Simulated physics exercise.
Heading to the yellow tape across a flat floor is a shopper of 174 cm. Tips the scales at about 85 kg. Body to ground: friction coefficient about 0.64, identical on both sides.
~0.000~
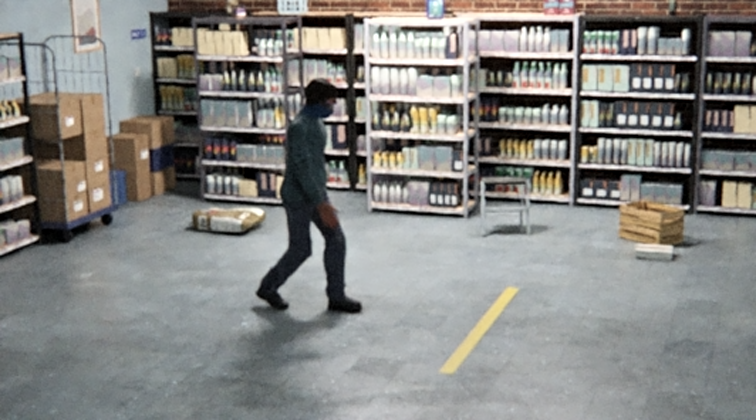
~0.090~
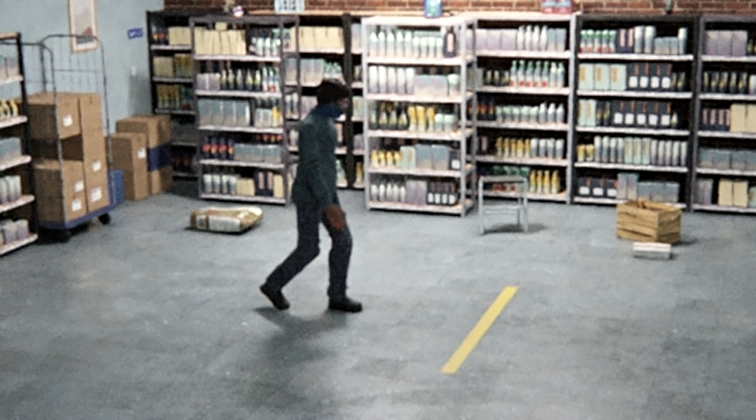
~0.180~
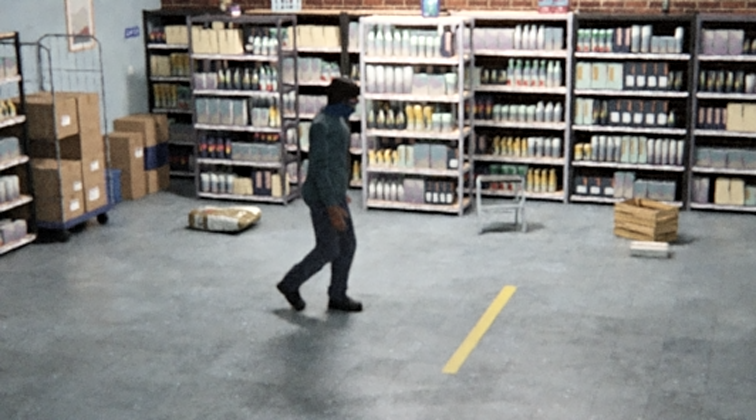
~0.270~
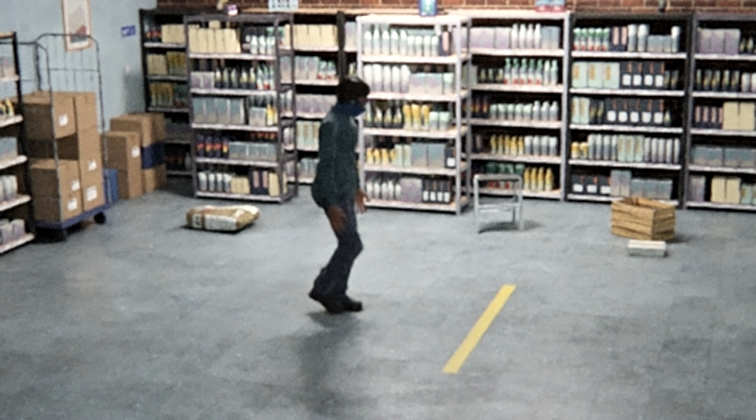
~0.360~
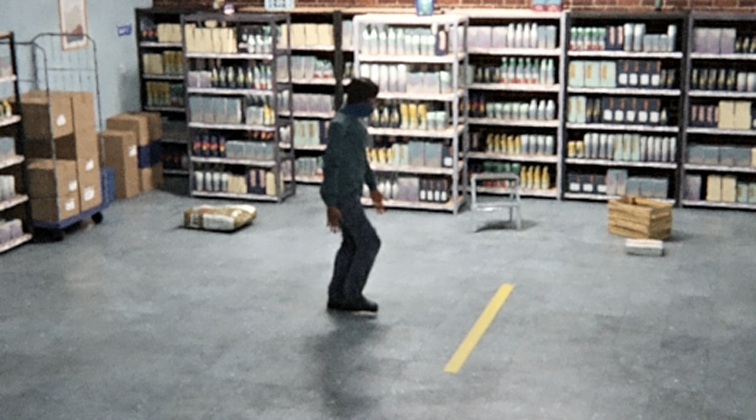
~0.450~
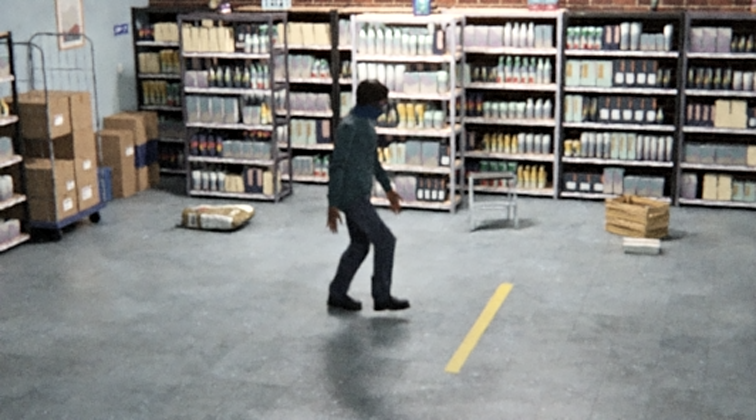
A person in dark clothes walking a few short steps to the right across a grey floor, arms swinging, past stocked shelves.
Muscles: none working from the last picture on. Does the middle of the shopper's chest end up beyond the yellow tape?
No.
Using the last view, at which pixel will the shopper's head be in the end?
Around (447, 337).
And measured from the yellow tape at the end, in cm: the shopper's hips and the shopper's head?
Shopper's hips short by 50, shopper's head short by 10.
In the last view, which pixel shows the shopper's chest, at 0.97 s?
(402, 244).
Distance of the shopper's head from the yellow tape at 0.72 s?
It is roughly 60 cm short of the mark.
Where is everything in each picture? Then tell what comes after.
In the first frame, shopper's chest (306, 142), shopper's hips (304, 189), yellow tape (475, 340).
In the second frame, shopper's chest (317, 141), shopper's hips (315, 189); hips 8 cm further on.
In the third frame, shopper's chest (327, 140), shopper's hips (325, 188); hips 16 cm further on.
In the fourth frame, shopper's chest (337, 139), shopper's hips (334, 187); hips 23 cm further on.
In the fifth frame, shopper's chest (346, 140), shopper's hips (343, 188); hips 29 cm further on.
In the sixth frame, shopper's chest (355, 142), shopper's hips (352, 190), yellow tape (475, 338); hips 36 cm further on. Speed about 0.8 m/s.
After 0.72 s the shopper's chest is 70 cm short of the yellow tape, near (386, 185) in the last picture's view; the shopper's hips 75 cm short of the yellow tape.
After 0.97 s the shopper's chest is 55 cm short of the yellow tape, near (402, 244) in the last picture's view.
After 1.27 s the shopper's chest is 49 cm short of the yellow tape, near (402, 264) in the last picture's view.
At rest, 2.6 s, shopper's hips stop short of the yellow tape; shopper's head stops short of the yellow tape; shopper's chest stops short of the yellow tape.
